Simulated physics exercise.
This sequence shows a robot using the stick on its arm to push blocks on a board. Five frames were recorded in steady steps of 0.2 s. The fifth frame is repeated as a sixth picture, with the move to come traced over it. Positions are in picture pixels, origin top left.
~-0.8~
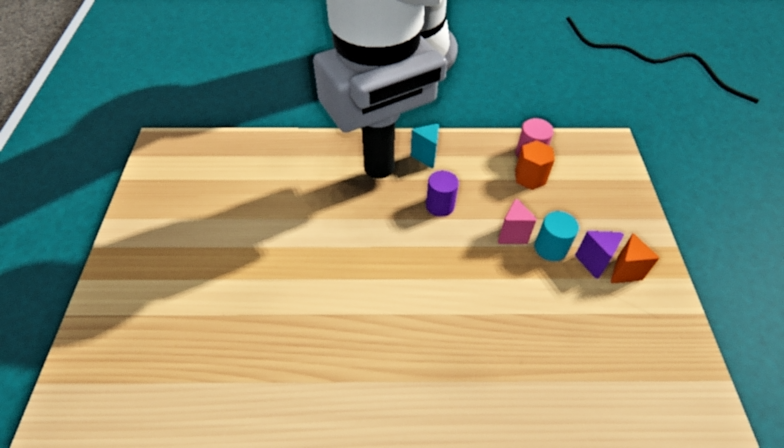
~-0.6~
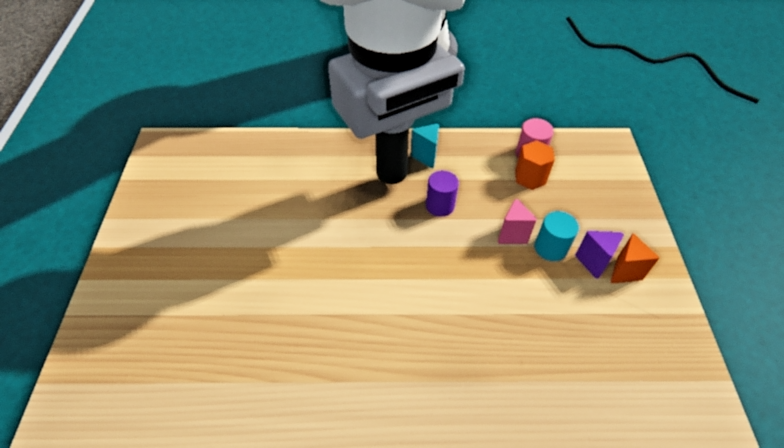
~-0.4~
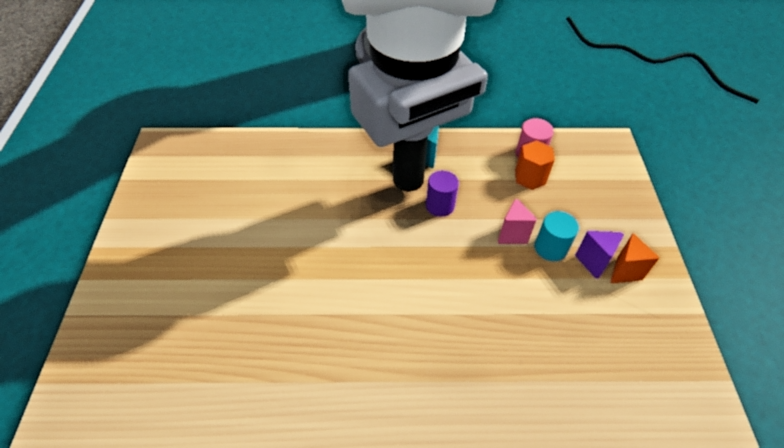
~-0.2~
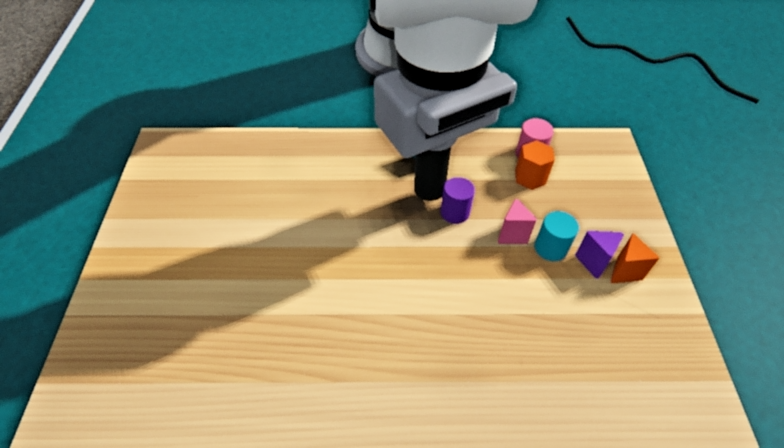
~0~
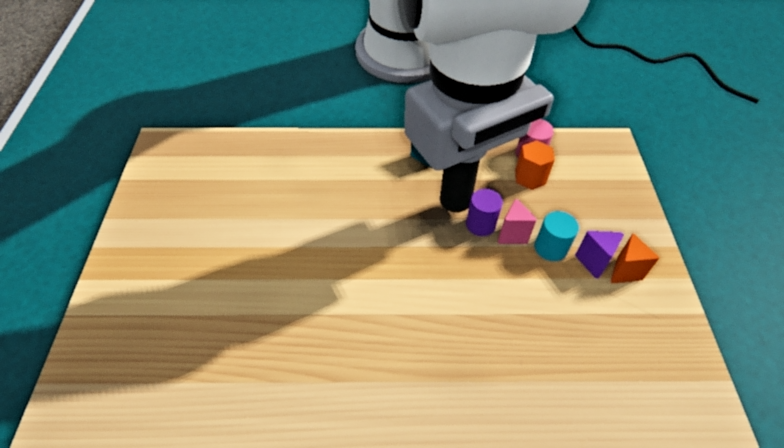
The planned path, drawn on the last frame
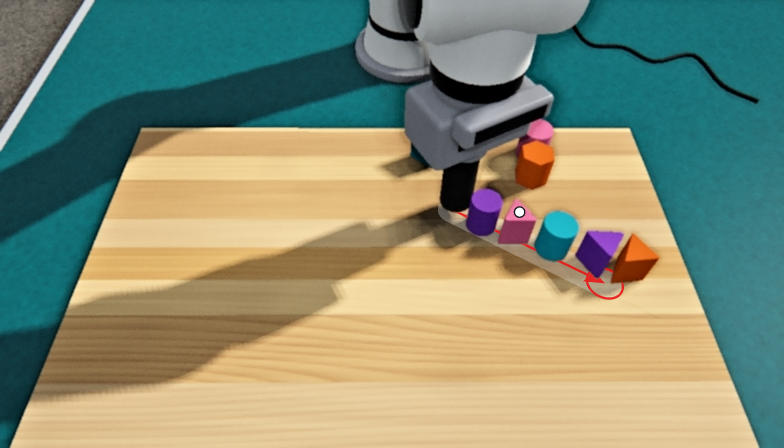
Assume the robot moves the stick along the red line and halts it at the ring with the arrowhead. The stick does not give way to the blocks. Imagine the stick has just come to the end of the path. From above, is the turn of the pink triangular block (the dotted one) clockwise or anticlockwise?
Looking down, it rotates clockwise.
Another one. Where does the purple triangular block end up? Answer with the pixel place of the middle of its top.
It is at (661, 234).
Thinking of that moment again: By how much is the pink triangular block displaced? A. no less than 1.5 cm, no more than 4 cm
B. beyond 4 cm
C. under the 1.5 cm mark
My pick is B.
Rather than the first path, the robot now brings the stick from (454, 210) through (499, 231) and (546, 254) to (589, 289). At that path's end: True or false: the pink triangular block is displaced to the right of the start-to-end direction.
Answer: True.
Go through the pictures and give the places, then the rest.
Stick tip at (379, 168); block tops, purple circle at (443, 181); pink triangular block at (520, 212); turquoise circle at (562, 224); purple triangular block at (607, 240), in the first picture.
Stick at (392, 173); blocks unchanged, in the second picture.
Stick at (408, 180); blocks unchanged, in the third picture.
Stick at (430, 189); purple circle at (459, 188), in the fourth picture.
Stick at (455, 200); purple circle at (487, 200); pink triangular block at (520, 212); turquoise circle at (562, 224); purple triangular block at (607, 240), in the fifth picture.
Path on the board, straight from (454, 210) to (605, 283); the dot is on the pink triangular block.
The first path, step by step. One third of the way, stick at (504, 224); purple circle at (537, 228); pink triangular block at (563, 240); turquoise circle at (589, 233); purple triangular block at (625, 241), turned 15° clockwise.
Two thirds of the way, stick at (557, 249); purple circle at (583, 262); pink triangular block at (606, 282), turned 15° clockwise; turquoise circle at (599, 233); purple triangular block at (631, 239), turned 30° clockwise.
At the end, stick at (611, 274); purple circle at (617, 291); pink triangular block at (634, 317), turned 30° clockwise; turquoise circle at (631, 235); purple triangular block at (661, 234), turned 40° clockwise.
